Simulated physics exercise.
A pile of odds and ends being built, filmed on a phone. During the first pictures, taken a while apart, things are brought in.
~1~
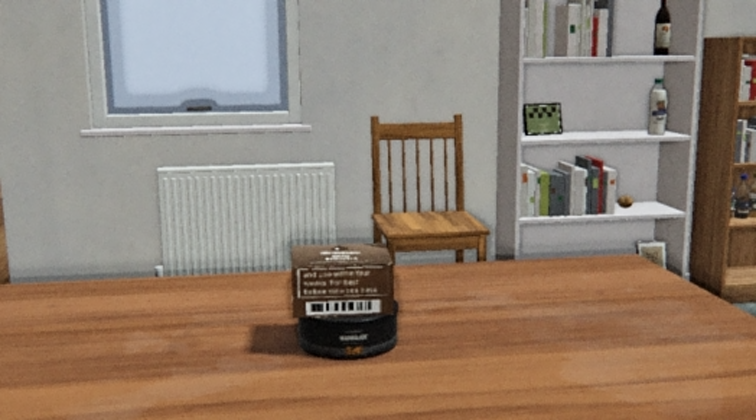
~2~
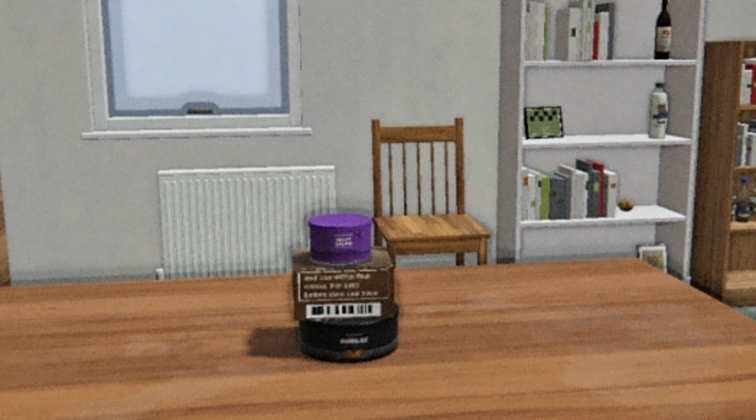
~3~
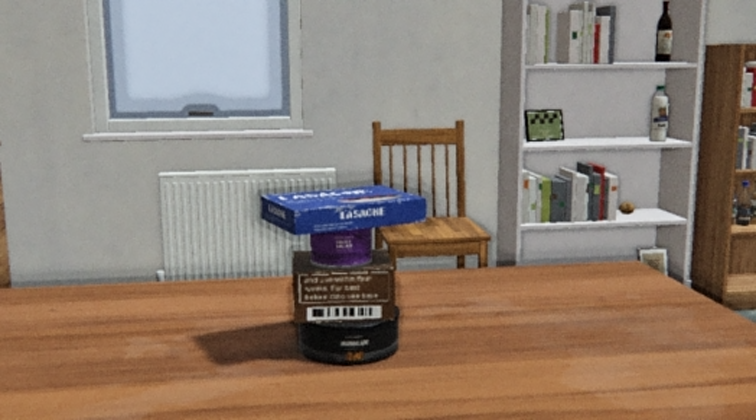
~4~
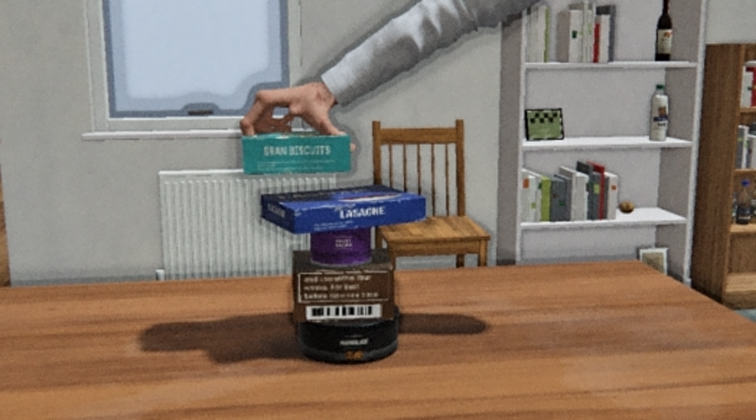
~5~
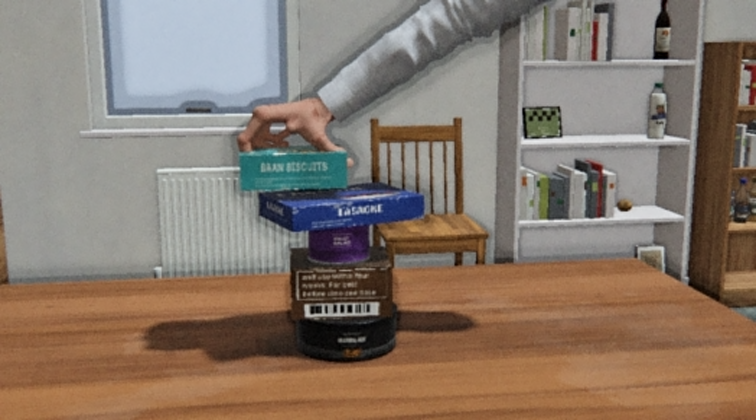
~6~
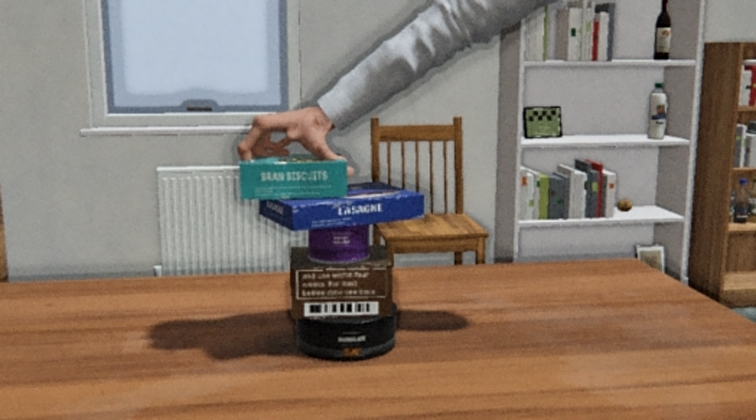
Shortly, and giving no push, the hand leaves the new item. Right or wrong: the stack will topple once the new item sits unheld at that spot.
Wrong.
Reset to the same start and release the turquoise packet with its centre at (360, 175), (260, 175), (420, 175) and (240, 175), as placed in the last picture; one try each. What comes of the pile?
Lab note - try 1: No collapse; try 2: Collapse; try 3: Collapse; try 4: Collapse.
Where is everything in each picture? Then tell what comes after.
In the first picture, the last thing is not in view yet; black tub (348, 324).
In the second picture, the last thing is not in view yet.
In the third picture, the last thing is not in view yet; black tub (349, 330).
The fourth picture shows on its way; turquoise packet (296, 151); blue packet (342, 208).
The fifth picture shows on its way; turquoise packet (292, 167); black tub (347, 326).
The sixth picture shows in place under the hand; turquoise packet (293, 175); blue packet (341, 205).
Then, 0.30 s past the last view, nothing moves.
Then, 1.20 s past the last view, turquoise packet resting near (292, 177).
Finally, all 5 still in place. Final places as the last picture's camera would see them, turquoise packet near (292, 177). The pile stays up.
